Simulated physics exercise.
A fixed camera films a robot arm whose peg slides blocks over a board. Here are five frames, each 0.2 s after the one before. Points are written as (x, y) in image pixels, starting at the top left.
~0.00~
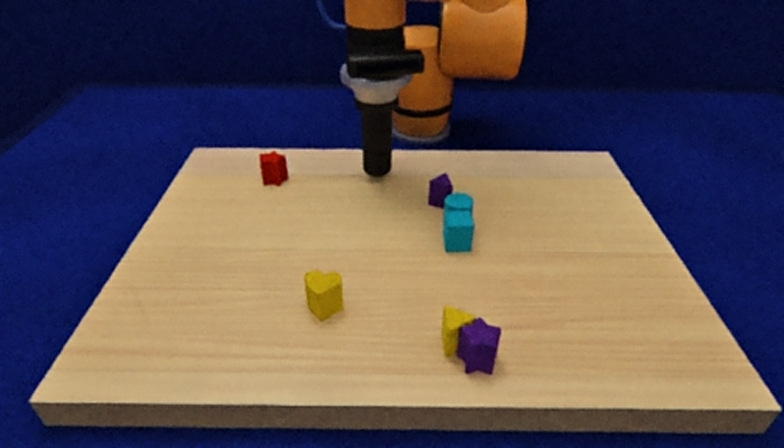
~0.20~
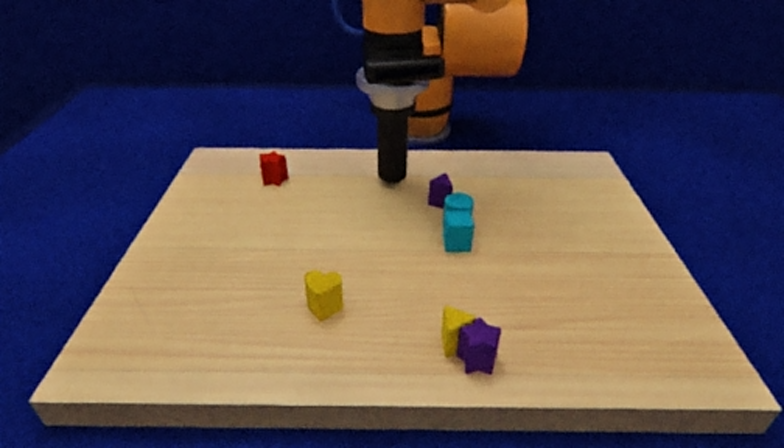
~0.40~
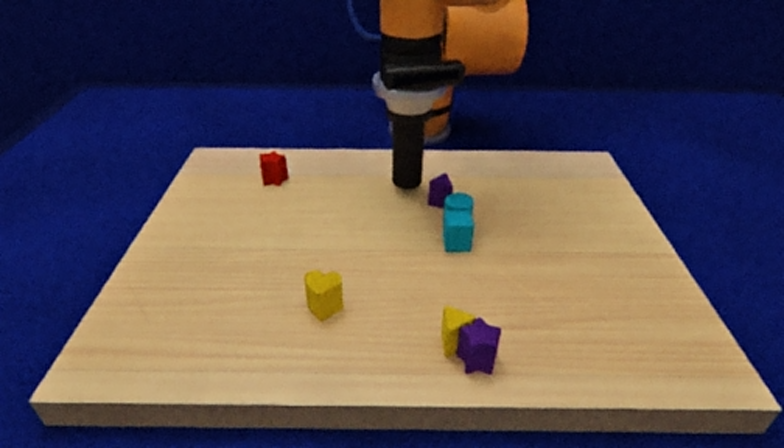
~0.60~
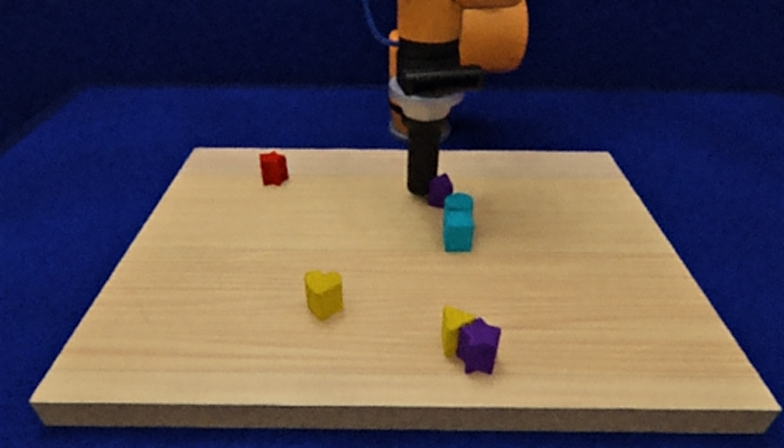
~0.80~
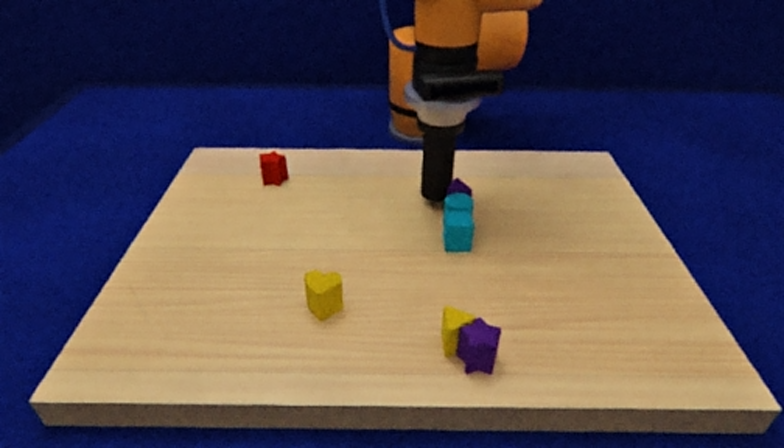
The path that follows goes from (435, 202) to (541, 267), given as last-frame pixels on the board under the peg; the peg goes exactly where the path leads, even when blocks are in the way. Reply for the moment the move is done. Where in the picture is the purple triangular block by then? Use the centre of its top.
It is going to be at (506, 197).
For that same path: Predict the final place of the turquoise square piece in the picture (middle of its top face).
I'd expect the centre of its top face to be at (460, 231).
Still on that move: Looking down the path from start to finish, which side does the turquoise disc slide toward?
Towards the right-hand side.
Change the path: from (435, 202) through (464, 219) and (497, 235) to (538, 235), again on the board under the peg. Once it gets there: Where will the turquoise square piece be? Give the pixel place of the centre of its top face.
At the end it should sit near (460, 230).
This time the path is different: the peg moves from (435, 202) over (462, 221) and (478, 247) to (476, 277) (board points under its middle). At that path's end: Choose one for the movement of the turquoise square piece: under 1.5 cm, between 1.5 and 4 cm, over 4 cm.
Displaced more than 4 cm.
On the path given first. One third of the way, peg (469, 213); purple triangular block (496, 196), turned 35° anticlockwise; turquoise square piece (461, 227), turned 45° clockwise; turquoise disc (478, 214).
Two thirds of the way, peg (504, 235); purple triangular block (506, 197), turned 65° anticlockwise; turquoise square piece (460, 231), turned 70° clockwise; turquoise disc (494, 234).
At the end, peg (543, 259); purple triangular block (506, 197), turned 65° anticlockwise; turquoise square piece (460, 231), turned 70° clockwise; turquoise disc (495, 237).
